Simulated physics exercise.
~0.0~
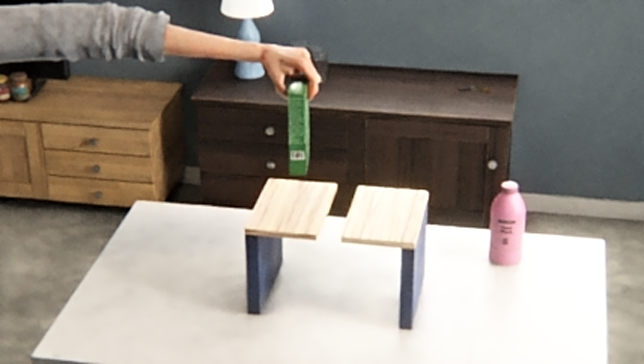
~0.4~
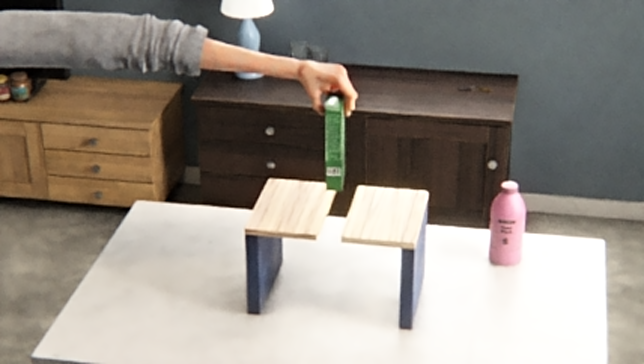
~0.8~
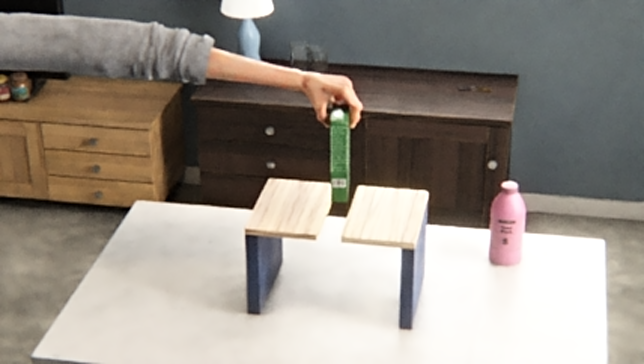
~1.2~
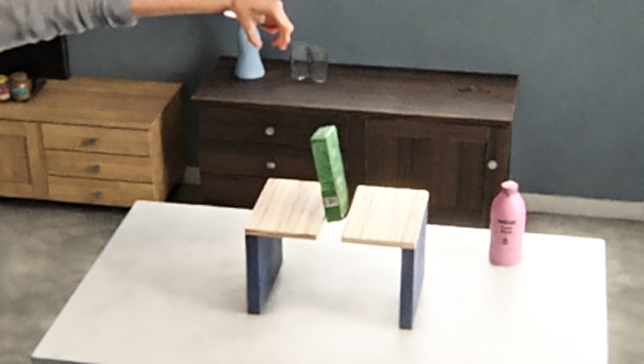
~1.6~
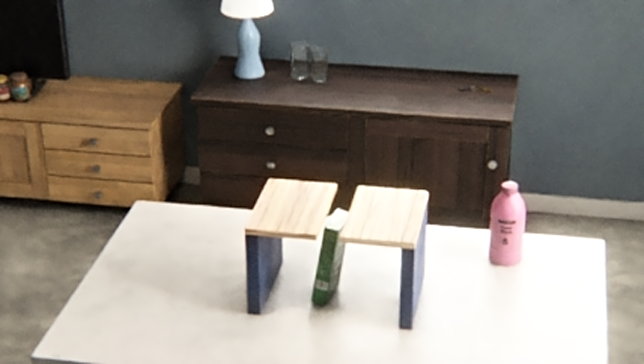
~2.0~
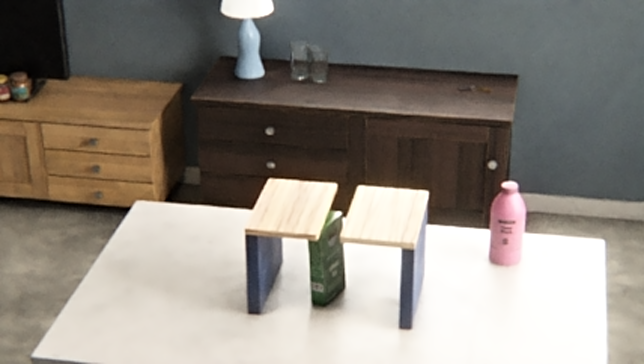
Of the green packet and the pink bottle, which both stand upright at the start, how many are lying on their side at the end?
None of them are lying on their side at the end, as the green packet and the pink bottle are both still standing.
